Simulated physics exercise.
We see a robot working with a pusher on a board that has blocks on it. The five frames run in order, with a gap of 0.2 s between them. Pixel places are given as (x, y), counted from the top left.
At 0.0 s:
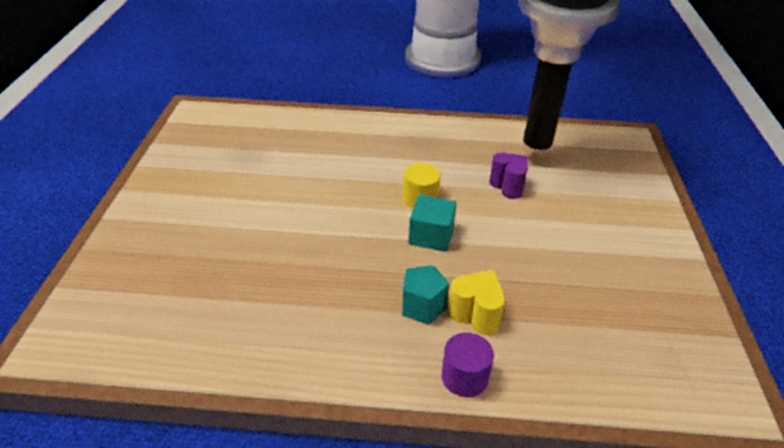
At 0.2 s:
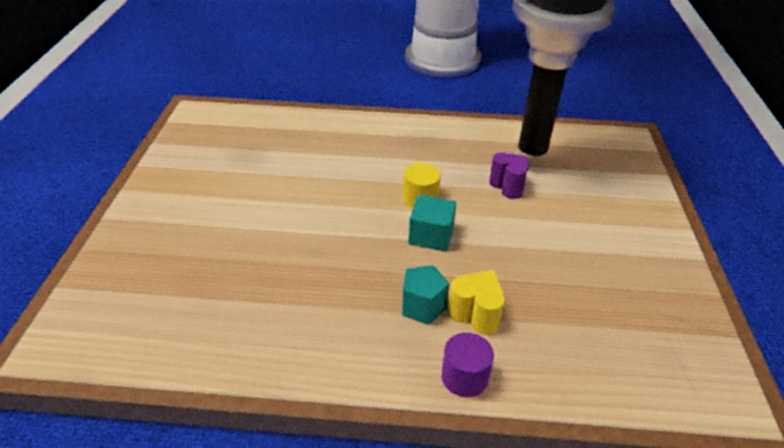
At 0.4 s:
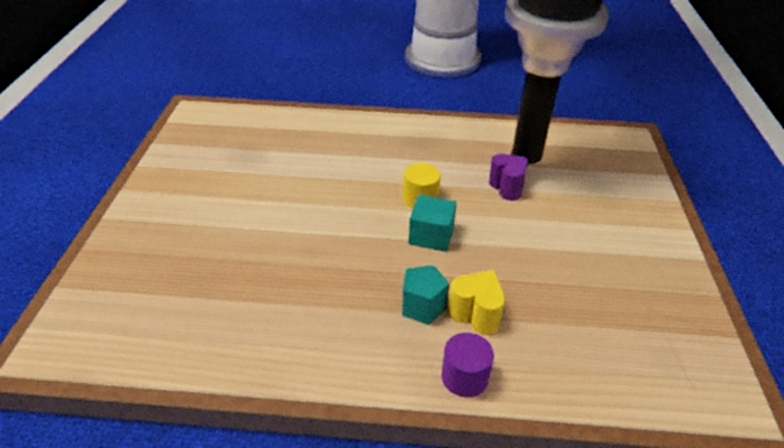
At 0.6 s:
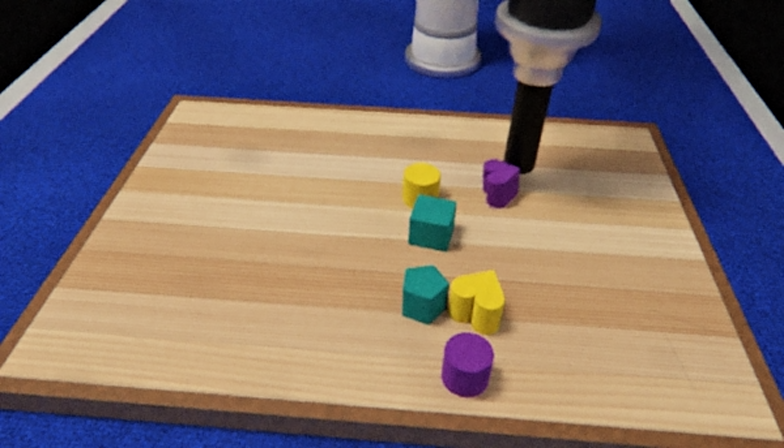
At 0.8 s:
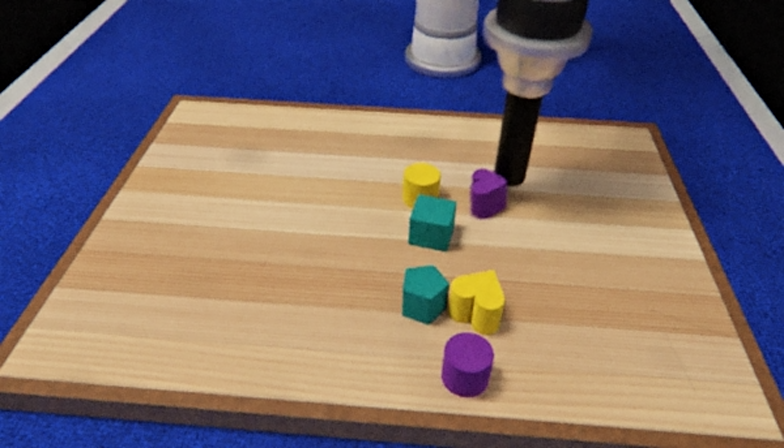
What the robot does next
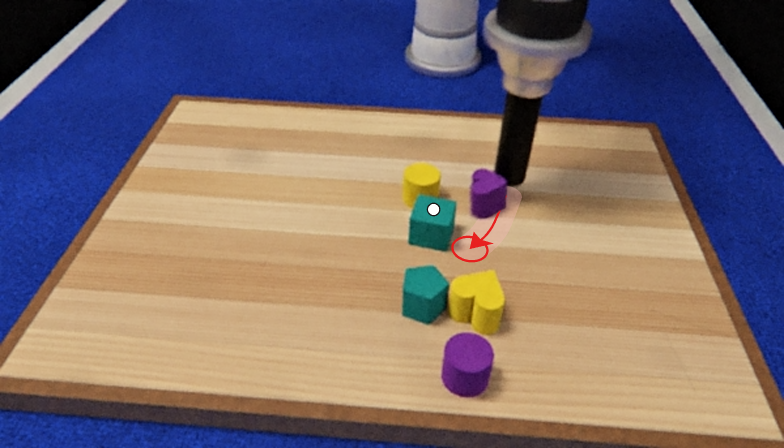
A wooden board with a dark rim lies on a blue surface, seen from above one edge by a still camera. A yellow cylinder, turquoise cube, turquoise pentagon, yellow heart and purple cylinder sit around the middle, with a purple heart at upper right. The robot's black pusher slides toward the viewer and left, then nudges the purple heart the same way, turning it slightly.
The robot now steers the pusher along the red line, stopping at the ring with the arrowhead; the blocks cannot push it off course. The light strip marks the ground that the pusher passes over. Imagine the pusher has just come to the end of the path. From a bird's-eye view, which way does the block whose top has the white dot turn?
Bird's-eye view: Counterclockwise.
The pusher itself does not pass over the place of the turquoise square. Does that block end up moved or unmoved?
It is carried off its spot.
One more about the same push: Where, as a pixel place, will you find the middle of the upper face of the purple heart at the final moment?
Its top face will be centred at roughly (439, 208).
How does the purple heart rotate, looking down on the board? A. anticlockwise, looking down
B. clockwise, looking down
B - clockwise, looking down.
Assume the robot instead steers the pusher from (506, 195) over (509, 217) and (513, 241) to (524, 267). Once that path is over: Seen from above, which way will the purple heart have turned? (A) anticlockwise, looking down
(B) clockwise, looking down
B: Clockwise, looking down.
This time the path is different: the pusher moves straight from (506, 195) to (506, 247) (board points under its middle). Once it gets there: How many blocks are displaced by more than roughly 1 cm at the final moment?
I'd put the number at one.
The line goes from (506, 195) over (494, 223) to (470, 249); the dot is on the turquoise square.
What follows on the original path. Halfway along, pusher (497, 205); turquoise square (421, 214); purple heart (465, 202), turned 35° clockwise.
At the end, pusher (473, 230); turquoise square (402, 212), turned 40° anticlockwise; yellow heart unmoved; purple heart (439, 208), turned 100° clockwise.
